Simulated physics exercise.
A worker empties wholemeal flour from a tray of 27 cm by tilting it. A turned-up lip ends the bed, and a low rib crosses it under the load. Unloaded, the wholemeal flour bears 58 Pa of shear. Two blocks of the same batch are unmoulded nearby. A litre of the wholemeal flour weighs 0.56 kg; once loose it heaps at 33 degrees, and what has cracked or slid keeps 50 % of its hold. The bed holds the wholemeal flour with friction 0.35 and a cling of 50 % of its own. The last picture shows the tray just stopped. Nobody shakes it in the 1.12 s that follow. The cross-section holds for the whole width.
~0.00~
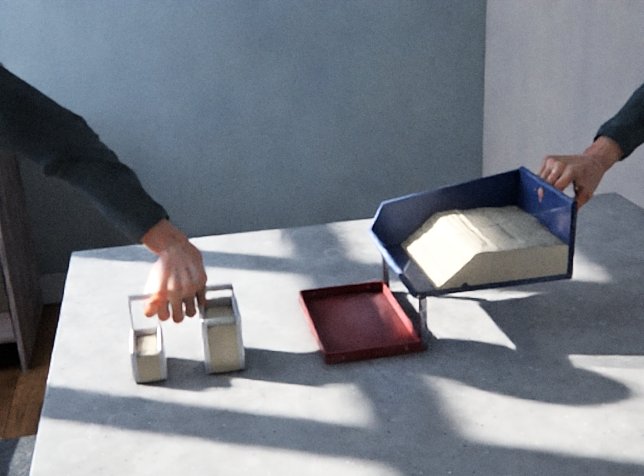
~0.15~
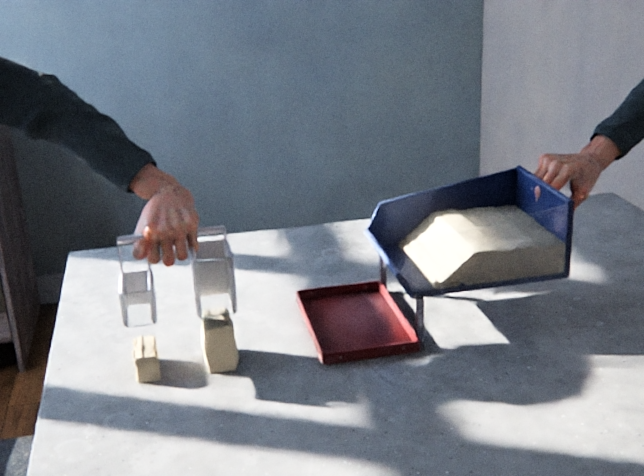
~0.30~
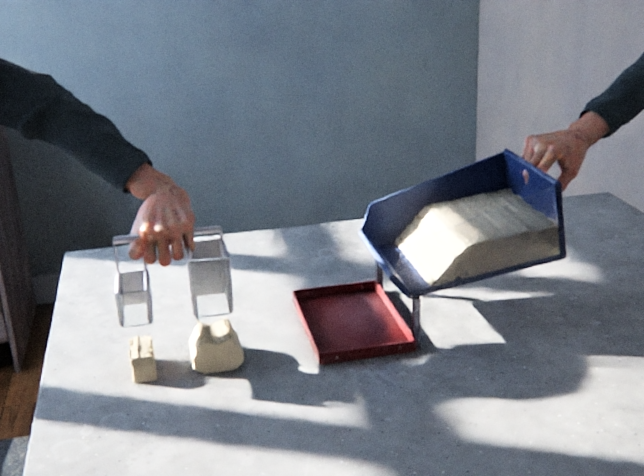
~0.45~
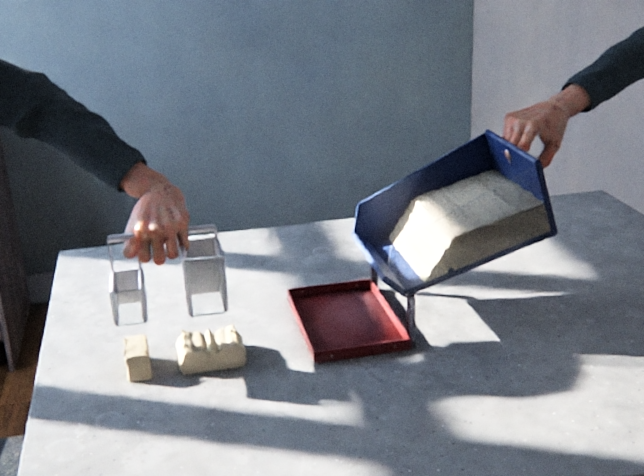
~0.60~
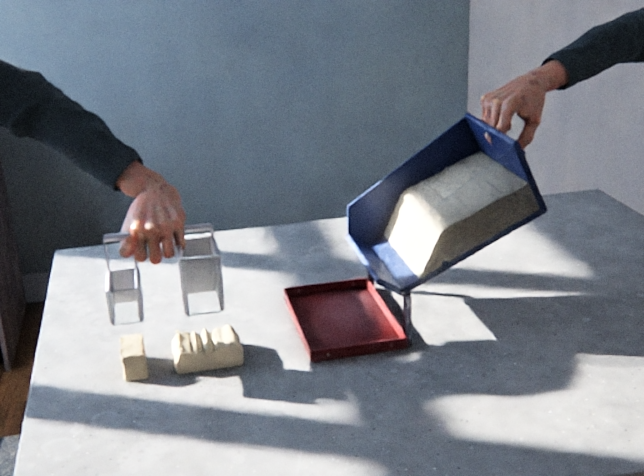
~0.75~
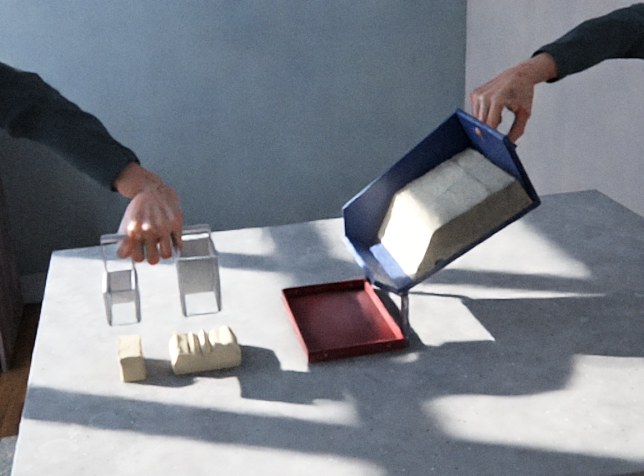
The clip opens with one hand gripping a blue tray of pale flour beside a red tray, while another lifts a paired mould off two blocks at left. The taller block slumps into a low, cracked lump as the smaller keeps its shape, and the blue tray is tilted steeply leftward, its load staying inside.
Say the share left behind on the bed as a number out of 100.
Close to 100 per cent.
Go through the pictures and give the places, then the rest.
The first picture shows top of the high end at (571, 204), tilt 0 degrees; leading edge of the wholemeal flour at (440, 286); blocks stand 4.7 cm, 8.6 cm (left to right).
The second picture shows top of the high end at (568, 203), tilt 0 degrees; leading edge of the wholemeal flour at (437, 286); blocks stand 4.7 cm, 8.0 cm (left to right).
The third picture shows top of the high end at (555, 185), tilt 8 degrees; leading edge of the wholemeal flour at (433, 283); blocks stand 4.7 cm, 5.9 cm (left to right).
The fourth picture shows top of the high end at (535, 164), tilt 16 degrees; leading edge of the wholemeal flour at (426, 279); blocks stand 4.7 cm, 4.3 cm (left to right).
The fifth picture shows top of the high end at (513, 146), tilt 25 degrees; leading edge of the wholemeal flour at (421, 275); blocks stand 4.7 cm, 4.1 cm (left to right).
The sixth picture shows top of the high end at (503, 141), tilt 29 degrees; leading edge of the wholemeal flour at (414, 280); blocks stand 4.7 cm, 4.1 cm (left to right).
After 0.86 s, the tilt is 29 degrees and 100 % is on the bed.
After 1.00 s, the tilt is 29 degrees and 100 % is on the bed.
After 1.13 s, the tilt is 29 degrees and 100 % is on the bed.
After 1.27 s, the tilt is 29 degrees and 100 % is on the bed.
After 1.83 s, at the end, the tilt is 29 degrees and 100 % is on the bed.
